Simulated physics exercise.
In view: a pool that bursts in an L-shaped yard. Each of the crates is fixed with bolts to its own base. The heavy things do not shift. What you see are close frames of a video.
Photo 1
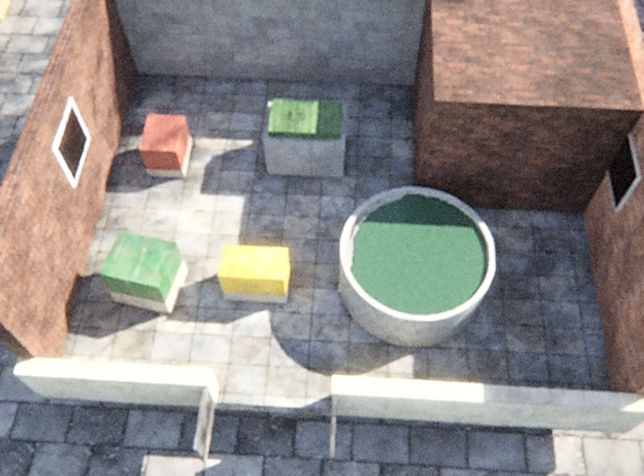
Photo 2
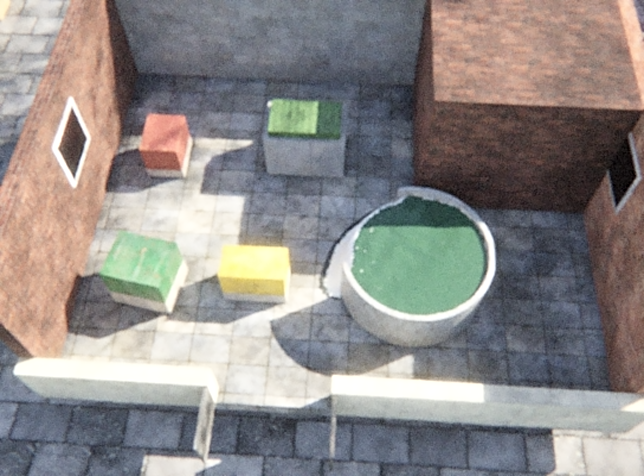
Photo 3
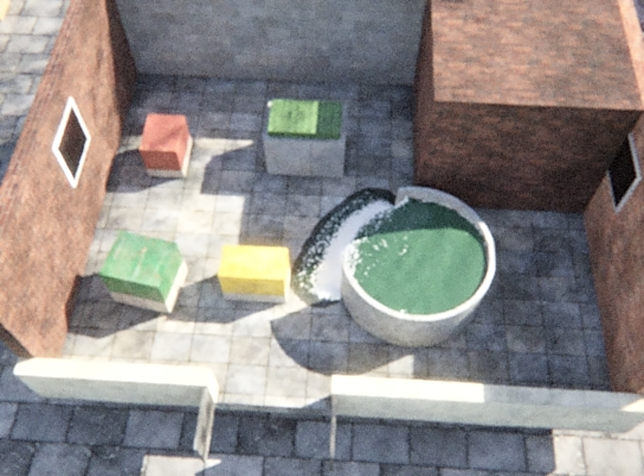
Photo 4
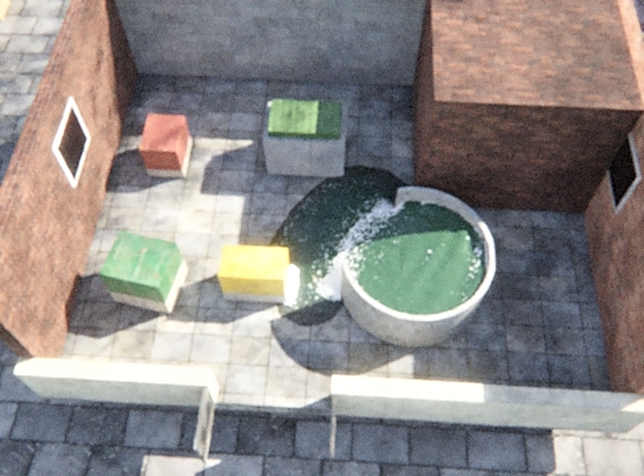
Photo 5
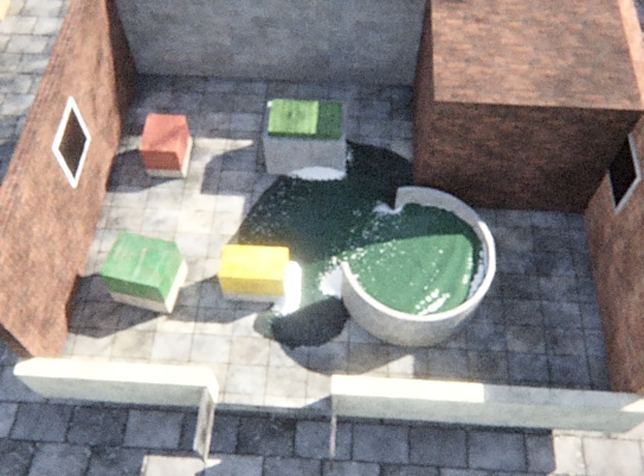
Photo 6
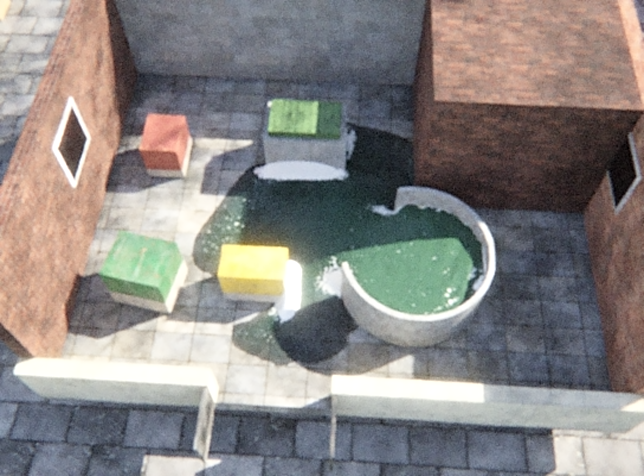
The clip opens on a round pool of still, green water in a walled yard with several coloured blocks. Its left side gives way and water pours out, foaming against the yellow block, then spreads to the green-topped block and around both as the level in the pool drops.
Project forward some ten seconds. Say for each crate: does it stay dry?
Outcome: The green crate ends up dry. The red crate ends up wet. The yellow crate ends up wet.
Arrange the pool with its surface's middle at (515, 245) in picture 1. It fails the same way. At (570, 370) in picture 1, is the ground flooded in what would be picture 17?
Untouched.
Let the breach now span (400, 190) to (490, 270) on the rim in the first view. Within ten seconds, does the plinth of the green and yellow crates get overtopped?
Well, the green crate is never reached, and the yellow crate is never reached as well.
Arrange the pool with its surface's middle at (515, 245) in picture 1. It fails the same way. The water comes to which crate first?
I'd go with the crate marked yellow.
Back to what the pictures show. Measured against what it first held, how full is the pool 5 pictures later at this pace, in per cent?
I'd put it close to 50 in a hundred.
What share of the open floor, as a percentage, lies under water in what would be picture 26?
About 70 in a hundred.
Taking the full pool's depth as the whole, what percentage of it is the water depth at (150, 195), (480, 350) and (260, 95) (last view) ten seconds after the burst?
The depths come to near 10, 4 and 12 per cent respectively.
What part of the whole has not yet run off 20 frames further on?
96 %.
A moment on, water covers 45 % of the floor; the green crate water round its plinth, the red crate water round its plinth, the yellow crate water round its plinth.
Next, water covers 60 % of the floor; the green crate water round its plinth, the red crate water round its plinth, the yellow crate water round its plinth.
Then, water covers 70 % of the floor; the green crate water round its plinth, the red crate water round its plinth, the yellow crate water round its plinth.
Later, water covers 80 % of the floor; the green crate water round its plinth, the red crate water round its plinth, the yellow crate water round its plinth.
In the end, water covers 100 % of the floor; the green crate stayed above the water, the red crate was topped, the yellow crate was topped.
